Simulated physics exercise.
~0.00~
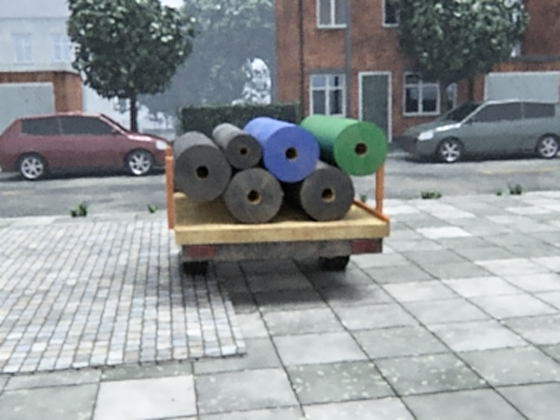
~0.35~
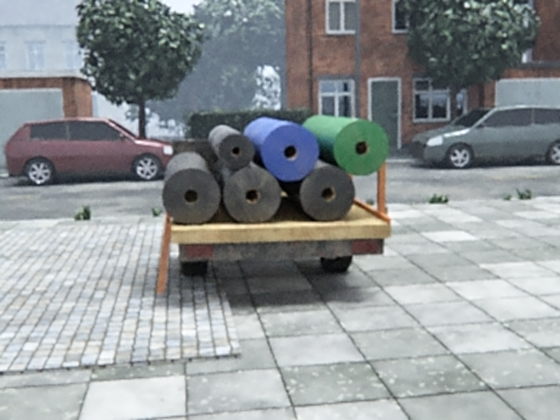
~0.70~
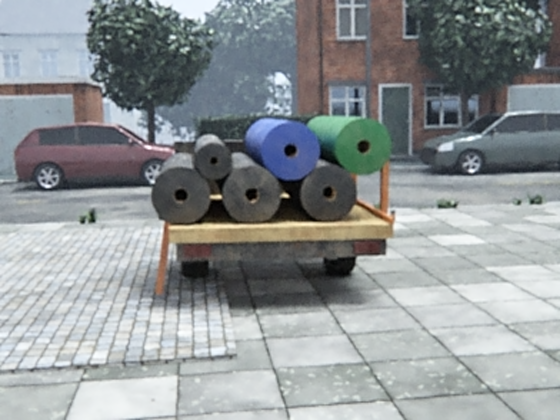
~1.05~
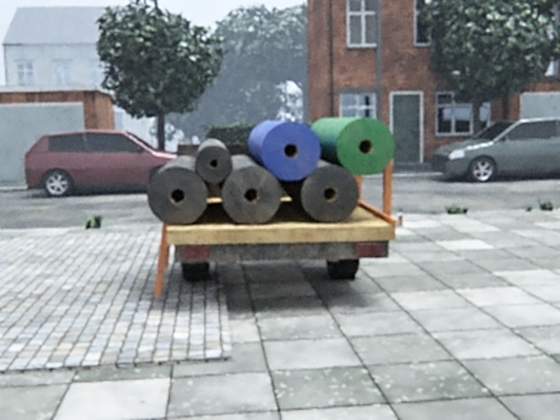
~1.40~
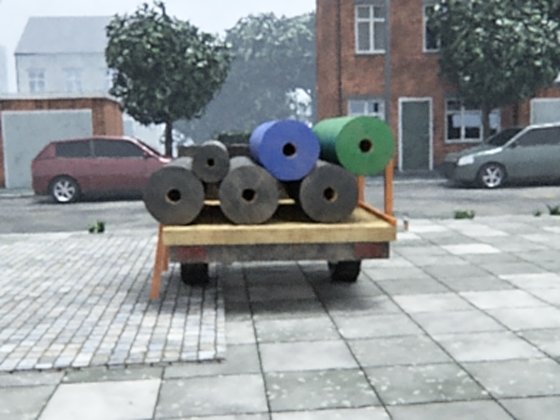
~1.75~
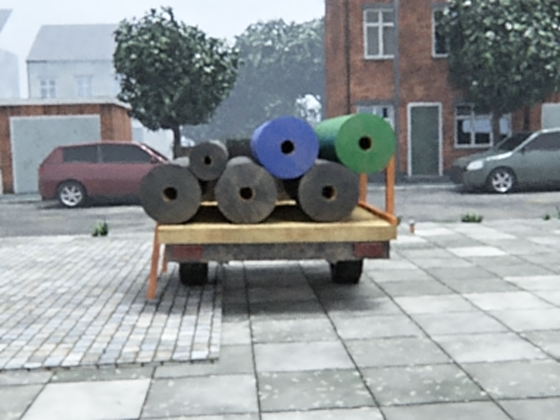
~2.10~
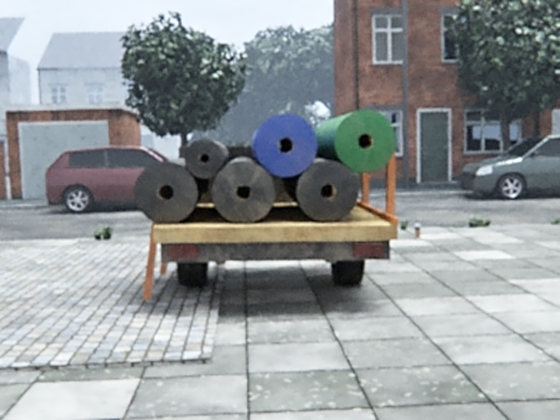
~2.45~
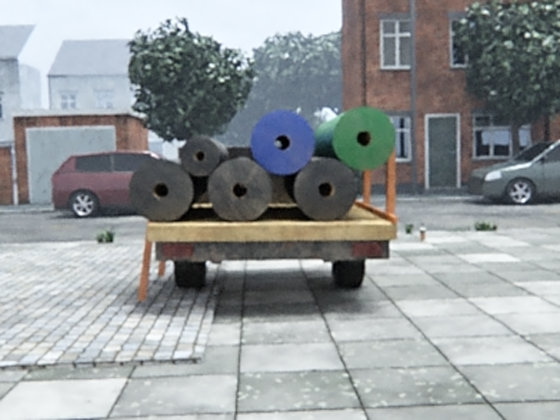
A blue roll and a green roll sit high on the right of a low, wooden-decked trailer, seen from behind on a paved area, with four dark grey rolls stacked beside and beneath them. Across the road are a red car, a grey-green car, trees and brick buildings. The orange posts on the left swing out and down, while the right side stays upright. The leftmost dark roll drops to the deck's left edge, and the small dark one sinks after it. The view drifts slightly sideways as the load settles, and all six rolls remain aboard.
